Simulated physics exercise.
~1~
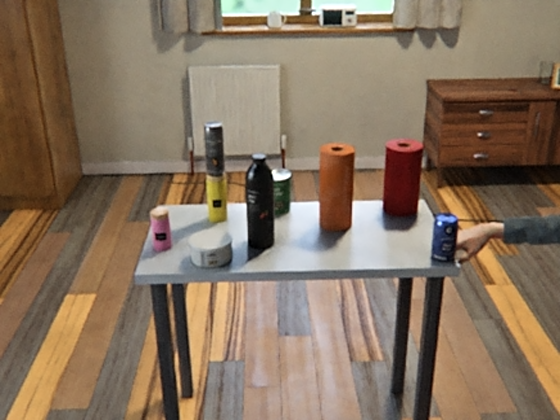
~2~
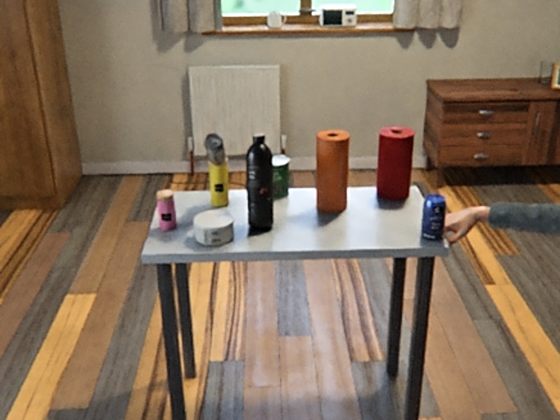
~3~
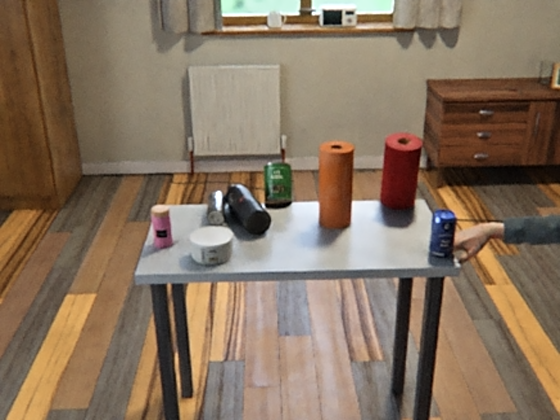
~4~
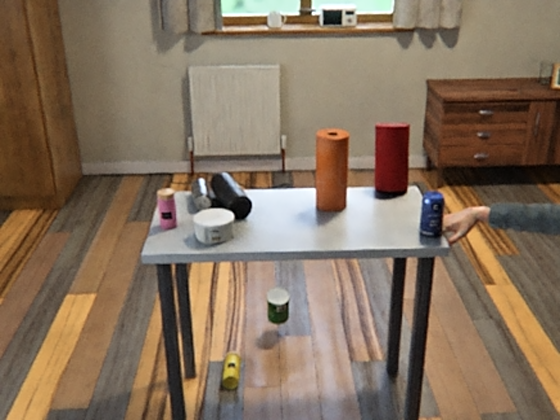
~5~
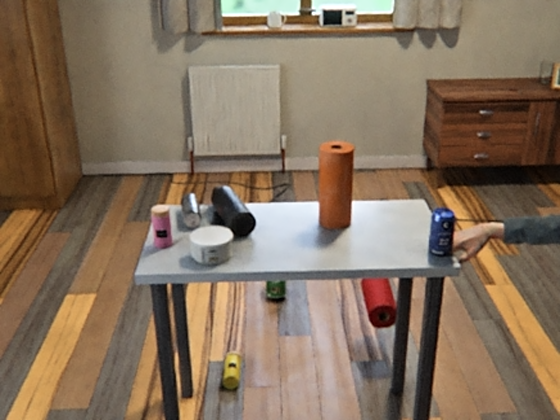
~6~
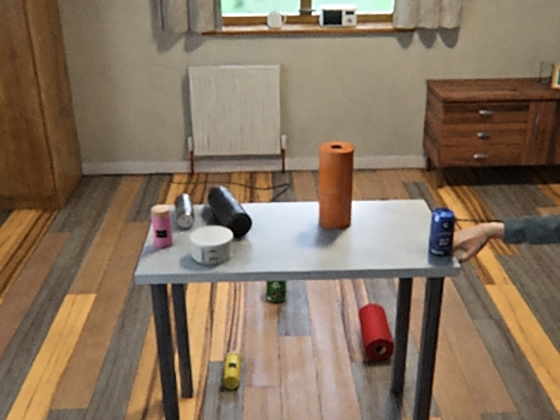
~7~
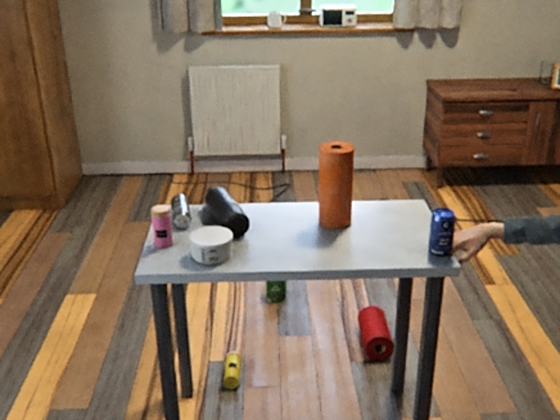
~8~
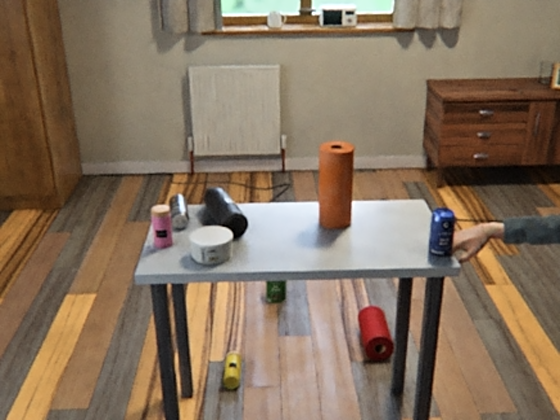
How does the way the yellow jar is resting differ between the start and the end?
At the start the yellow jar stands upright on the table. By the end it is lying on its side on the floor.
